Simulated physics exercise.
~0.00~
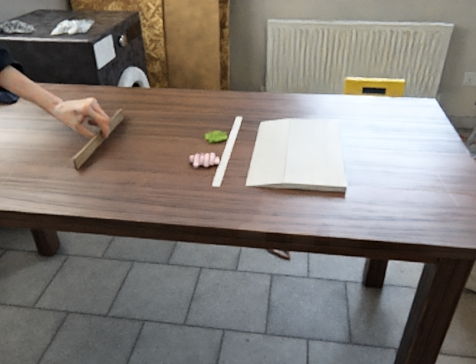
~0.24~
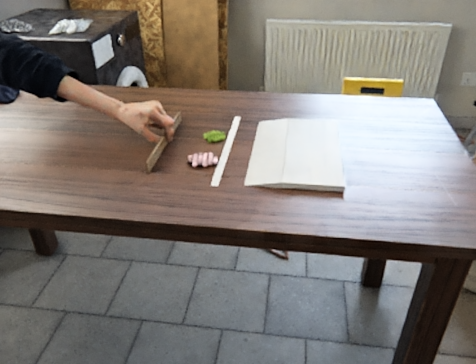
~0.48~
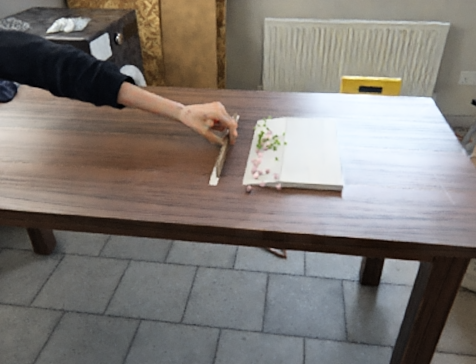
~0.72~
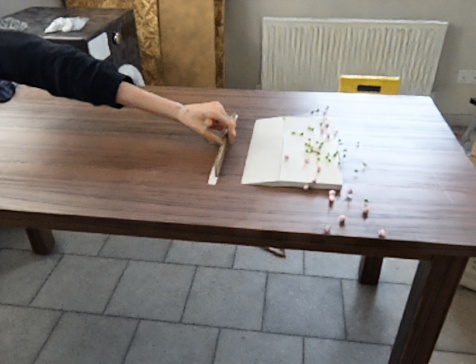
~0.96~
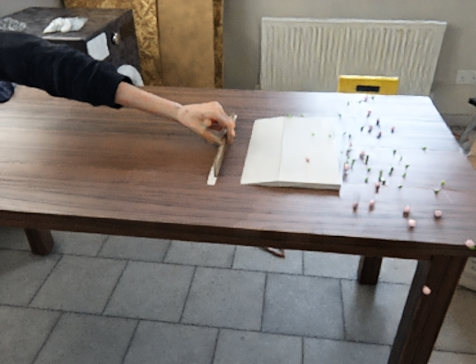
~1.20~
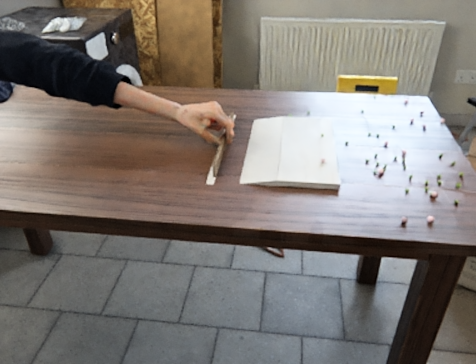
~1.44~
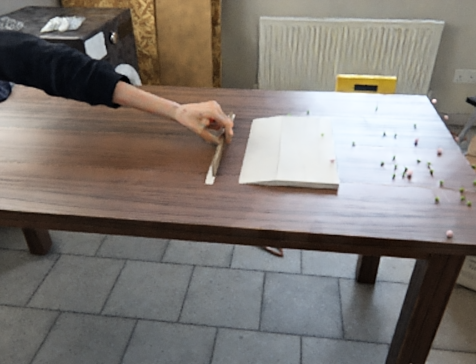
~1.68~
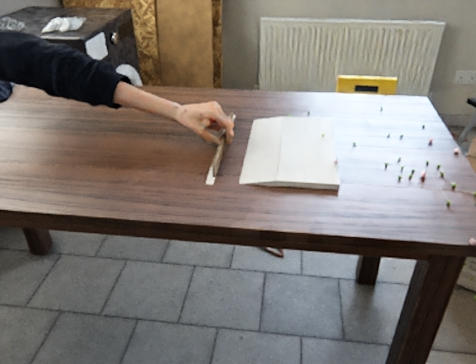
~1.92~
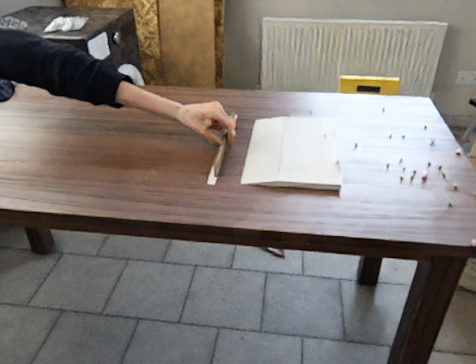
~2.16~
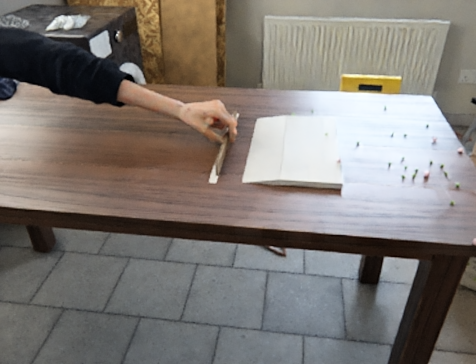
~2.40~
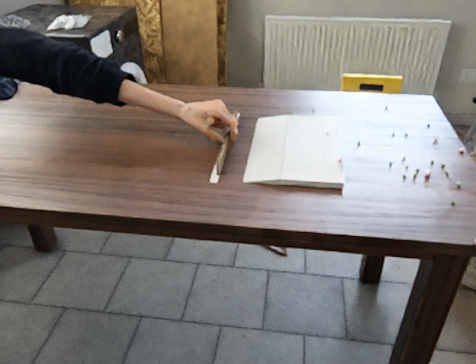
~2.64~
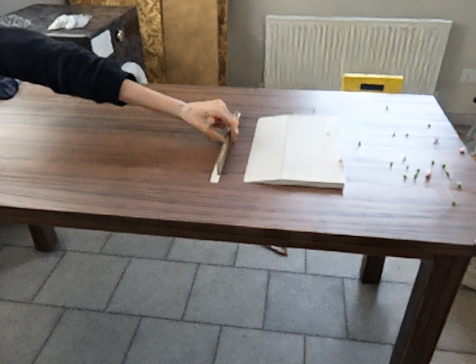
Wood strip sweeping right, pushing pink and green bits over a low white wedge, stopping at white tape as they scatter beyond.
